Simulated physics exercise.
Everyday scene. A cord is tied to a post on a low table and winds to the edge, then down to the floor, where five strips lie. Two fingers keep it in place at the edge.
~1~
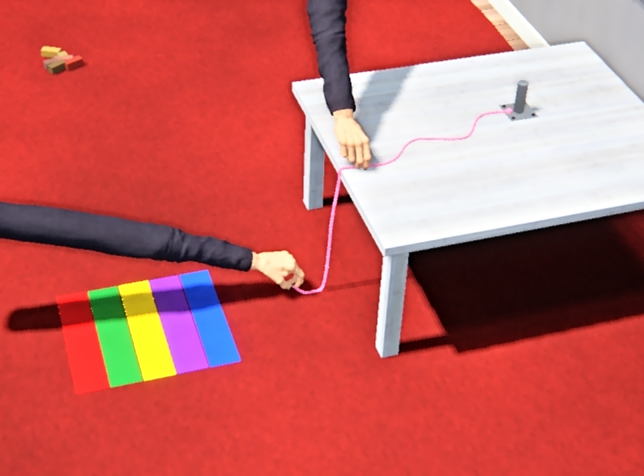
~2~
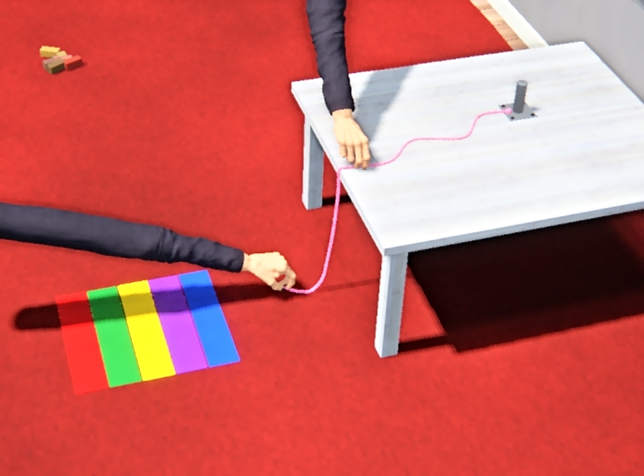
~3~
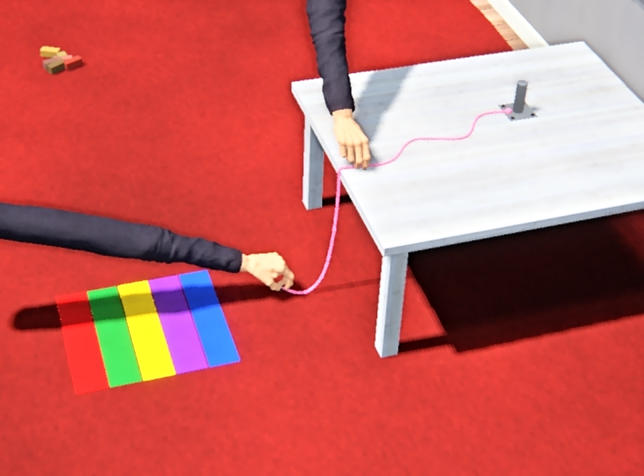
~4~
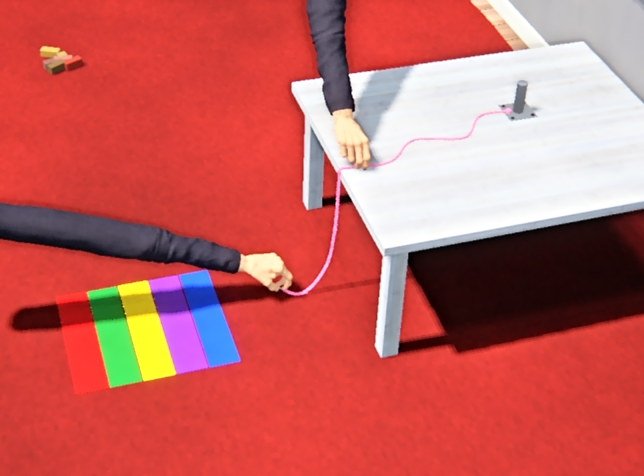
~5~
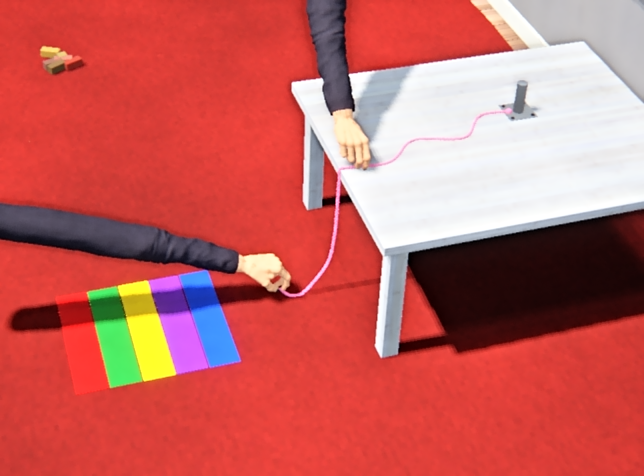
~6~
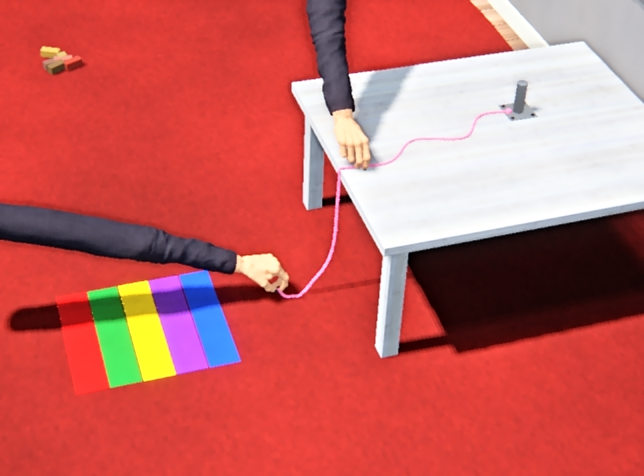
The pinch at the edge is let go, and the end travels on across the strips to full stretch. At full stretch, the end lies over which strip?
Over the purple strip.
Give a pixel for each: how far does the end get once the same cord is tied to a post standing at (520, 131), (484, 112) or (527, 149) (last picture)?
In order, near (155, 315), (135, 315) and (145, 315).
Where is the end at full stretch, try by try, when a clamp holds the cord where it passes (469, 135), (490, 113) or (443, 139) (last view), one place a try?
Roughly (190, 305), (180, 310) and (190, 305).
Soon after, end near (228, 298); short of the strips.
Then, end near (194, 305); over blue.
At full stretch, end near (175, 309); over purple. It halts on the purple strip.
